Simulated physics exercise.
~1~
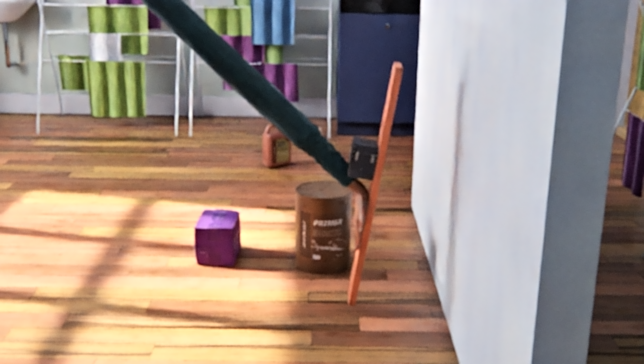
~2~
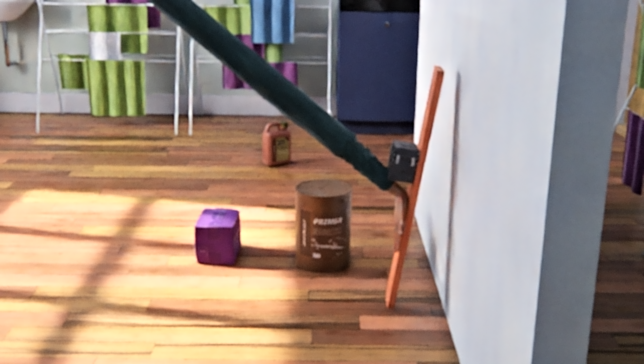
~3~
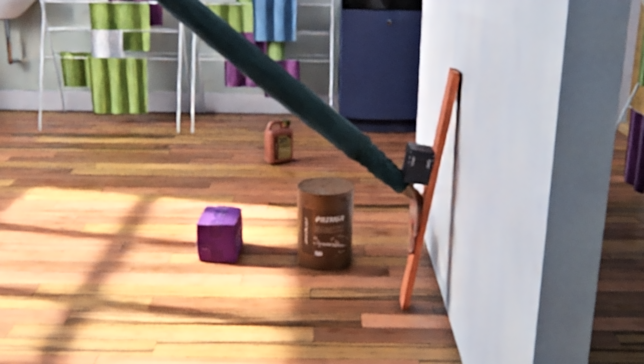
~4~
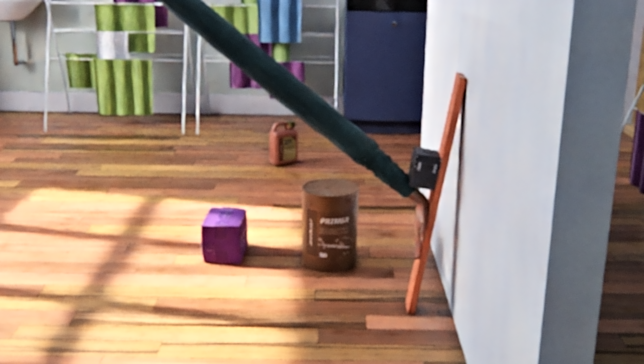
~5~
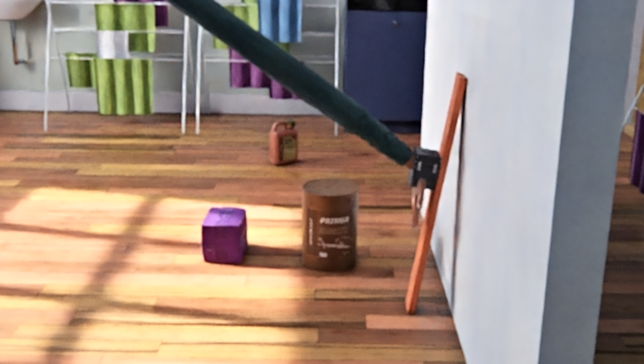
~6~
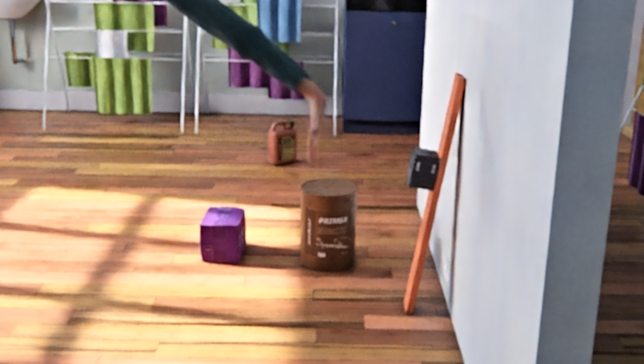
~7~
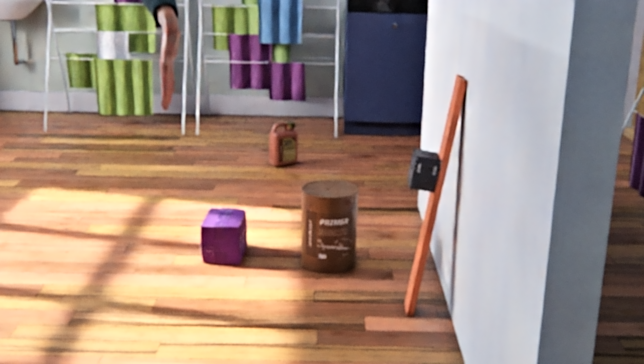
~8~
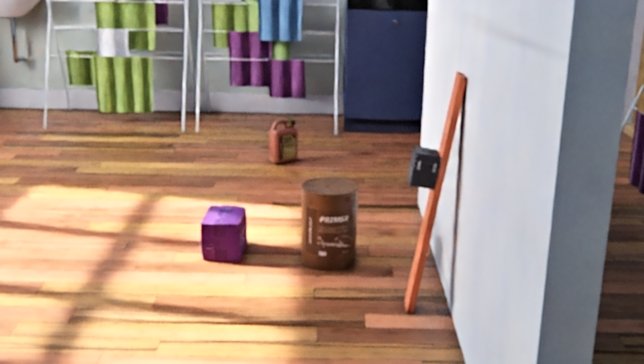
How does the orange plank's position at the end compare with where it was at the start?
At the start the orange plank is held close beside the brown pail, and by the end it is farther to the right, leaning against the pale wall with a clear gap between it and the pail.
To begin with, a hand in a dark green sleeve holds a tilted orange plank with a small dark block on its side, just right of a brown pail and a purple box on a wooden floor. The arm carries the plank to the right, toward a pale wall. It sets the plank leaning against the wall, and the plank comes to rest. The hand then lets go and draws back to the upper left, out of view. The plank stays leaning where it was left, while the pail and box remain in their places.
